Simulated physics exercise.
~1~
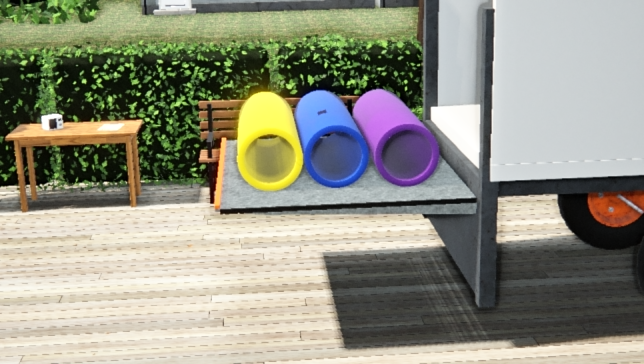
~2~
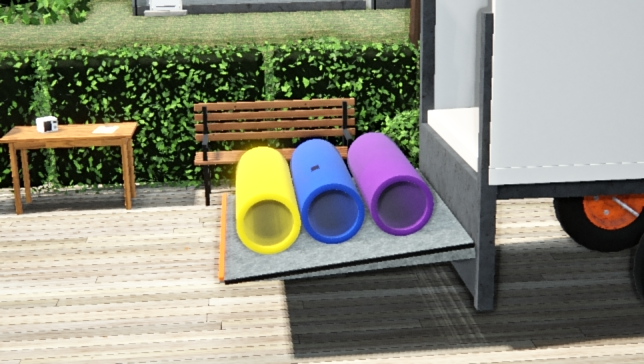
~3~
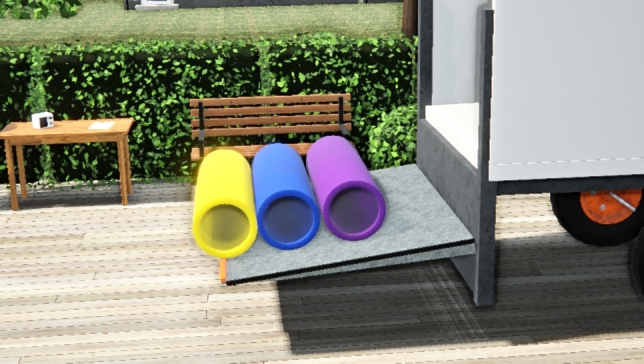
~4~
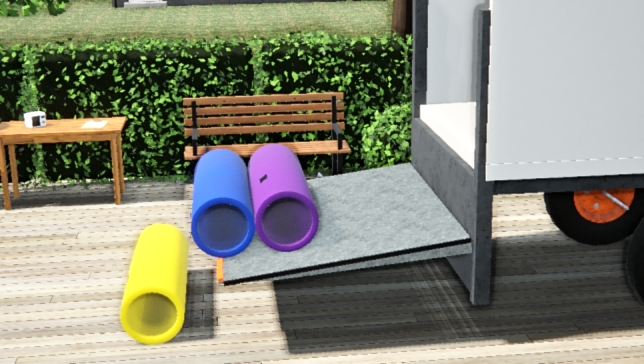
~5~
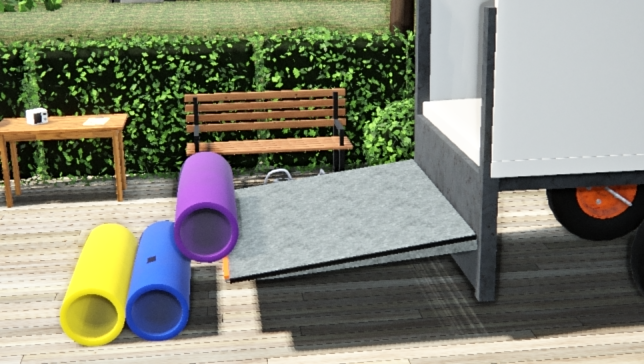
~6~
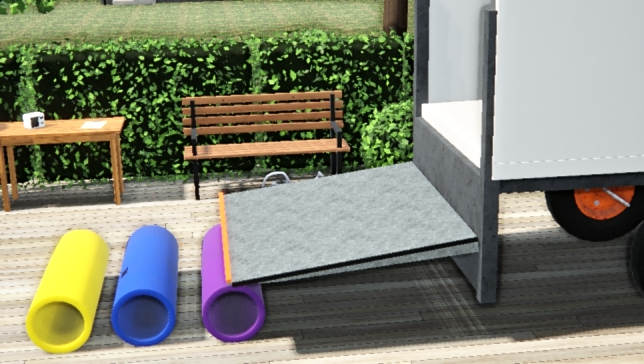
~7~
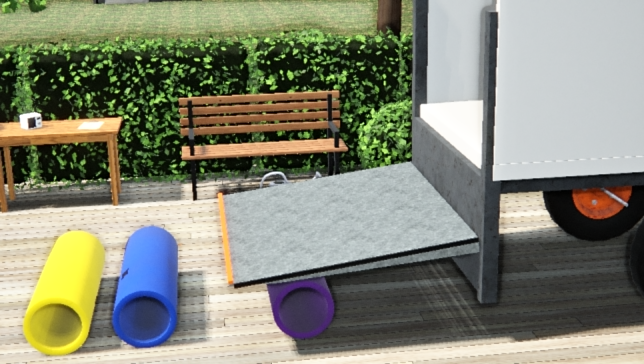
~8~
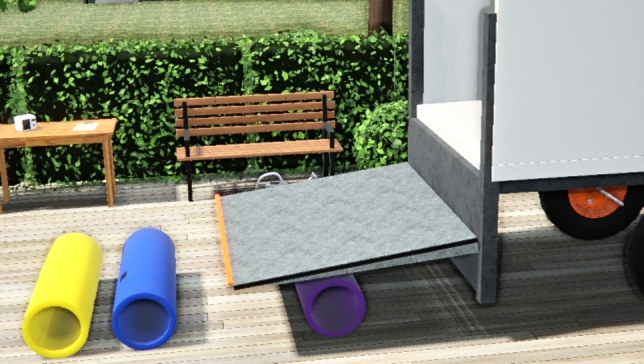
Three coloured pipes roll left off a tilting lorry platform, and purple ends up beneath it.
